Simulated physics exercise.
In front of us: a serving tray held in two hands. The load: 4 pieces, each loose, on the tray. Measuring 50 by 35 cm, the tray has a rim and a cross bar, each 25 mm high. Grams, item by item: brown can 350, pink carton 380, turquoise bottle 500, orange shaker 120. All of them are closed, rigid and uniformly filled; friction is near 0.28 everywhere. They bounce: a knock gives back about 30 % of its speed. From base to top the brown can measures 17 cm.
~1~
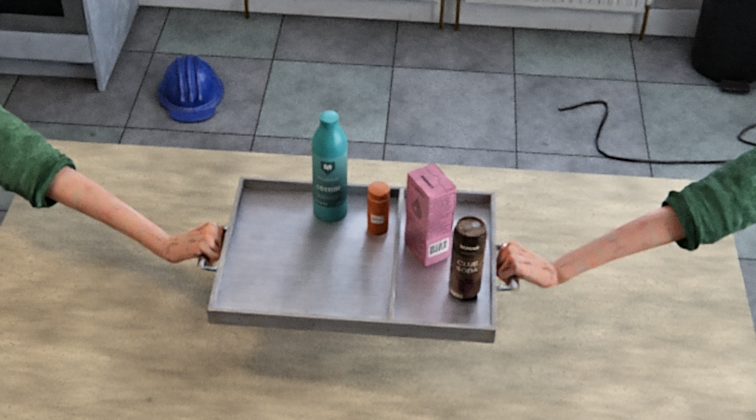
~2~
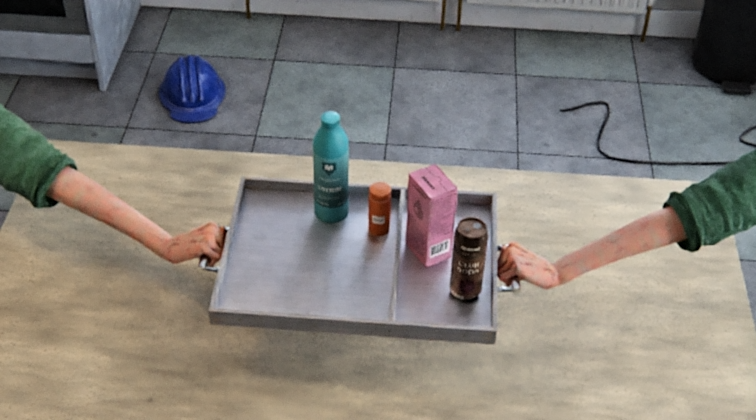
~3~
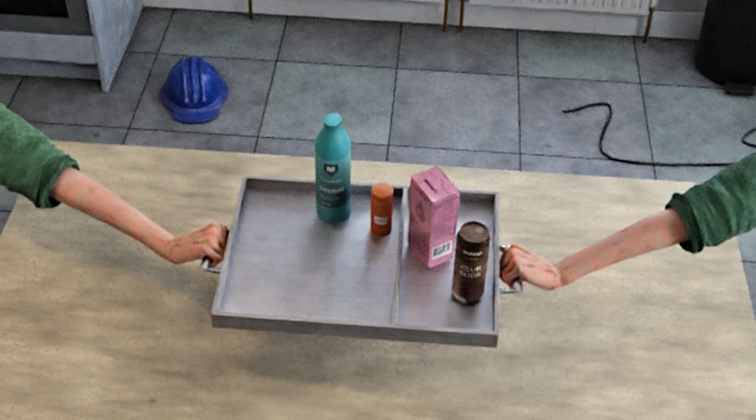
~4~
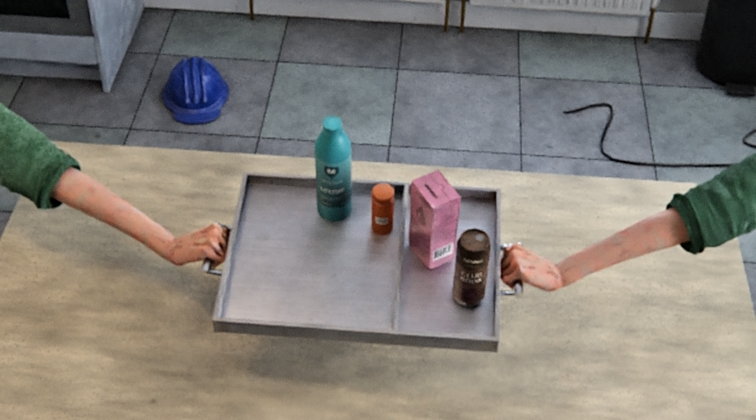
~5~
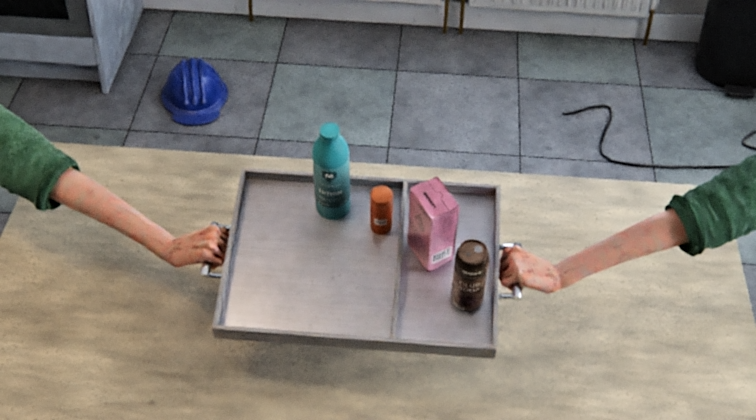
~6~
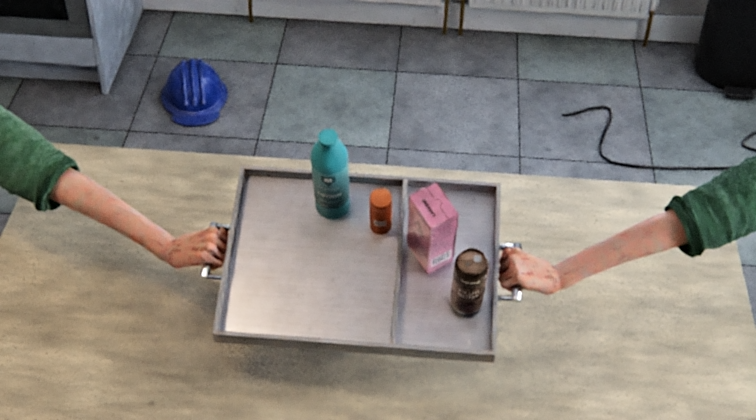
In the video, two hands hold a metal tray carrying a turquoise bottle, an orange shaker, a pink carton and a brown can, first keeping it level, then gradually tilting its near edge down while the items remain upright on it.
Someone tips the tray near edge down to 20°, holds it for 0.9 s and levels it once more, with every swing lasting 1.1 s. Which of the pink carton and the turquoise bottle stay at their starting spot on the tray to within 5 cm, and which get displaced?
The pink carton gets displaced; the turquoise bottle gets displaced.
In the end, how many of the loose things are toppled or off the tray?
The tally is 4.
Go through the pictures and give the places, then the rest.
In the first picture, tray level; pink carton (430, 216); turquoise bottle (330, 166).
In the second picture, tray level; brown can (469, 260); orange shaker (380, 209).
In the third picture, tilt 2°, near edge down; brown can (471, 263); orange shaker (382, 209).
In the fourth picture, tilt 6°, near edge down; brown can (471, 269); orange shaker (383, 209).
In the fifth picture, tilt 12°, near edge down; brown can (470, 276); orange shaker (381, 210).
In the sixth picture, tilt 17°, near edge down; pink carton (432, 229); turquoise bottle (330, 173).
Then, 0.60 s later than the last frame, tilt 20°, near edge down; pink carton 15 cm from its spot near (427, 303); turquoise bottle 15 cm from its spot near (322, 243); brown can rocked 24° off its seat.
Then, 1.10 s later than the last frame, tilt 20°, near edge down; brown can, pink carton, turquoise bottle and orange shaker now off the tray.
Then, 1.80 s later than the last frame, tilt 8°, near edge down.
When it is over, off the tray, brown can, pink carton, turquoise bottle and orange shaker.
